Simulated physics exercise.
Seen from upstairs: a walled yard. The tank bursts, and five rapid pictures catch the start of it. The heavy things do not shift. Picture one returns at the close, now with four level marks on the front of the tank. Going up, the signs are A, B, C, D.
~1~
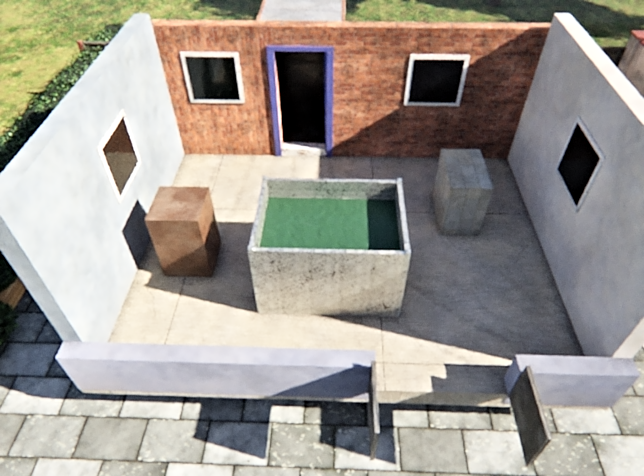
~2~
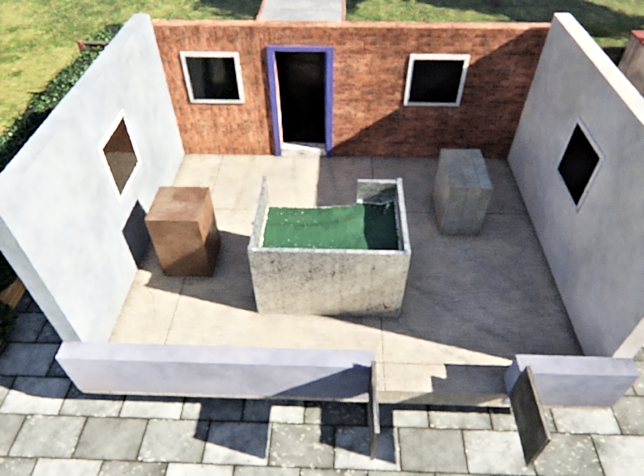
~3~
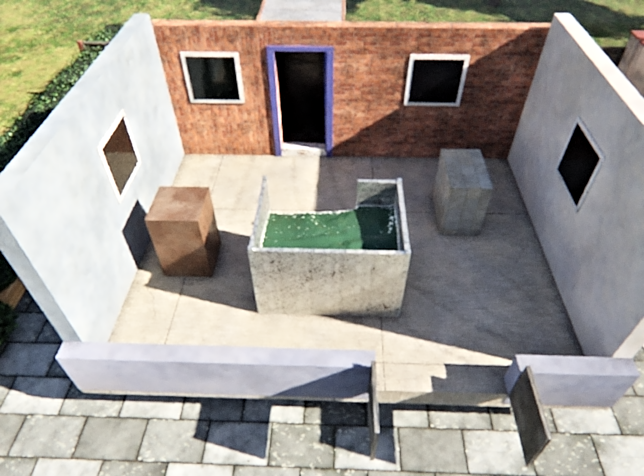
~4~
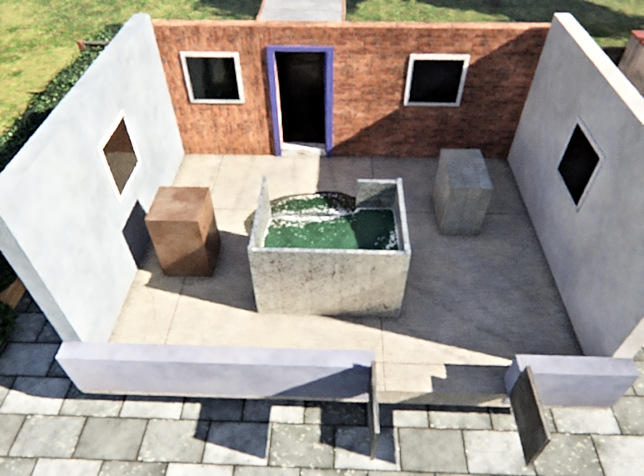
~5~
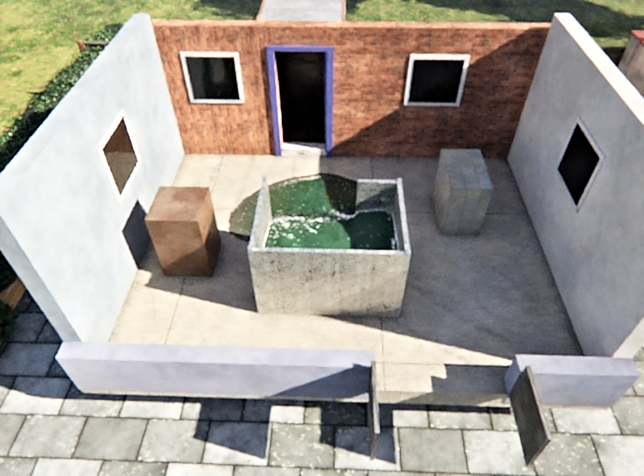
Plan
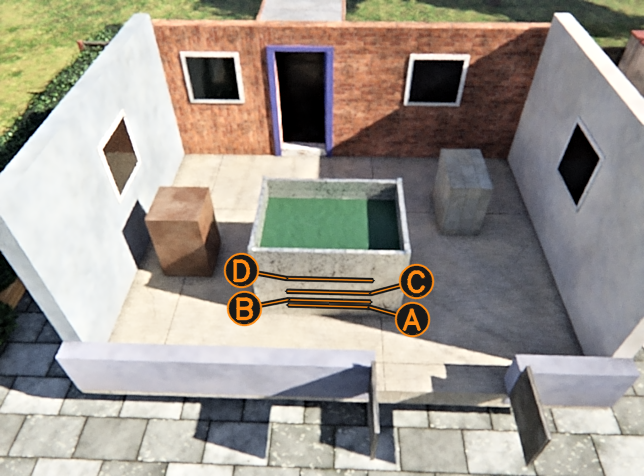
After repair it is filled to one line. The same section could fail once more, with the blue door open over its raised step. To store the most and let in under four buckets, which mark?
Choose B.
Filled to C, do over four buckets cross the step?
Yes, it does.
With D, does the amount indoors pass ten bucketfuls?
Yes, clearly.
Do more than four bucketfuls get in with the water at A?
No, not at all.
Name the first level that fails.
That would be C.
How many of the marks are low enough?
Two.
In orange, A at (328, 306); B at (329, 300); C at (329, 292); D at (329, 279); from the bottom up A, B, C, D.
With A, nothing gets over.
With B, a splash gets over, under a bucket.
With C, about 8 bucketfuls get in.
With D, dozens of bucketfuls pour in.
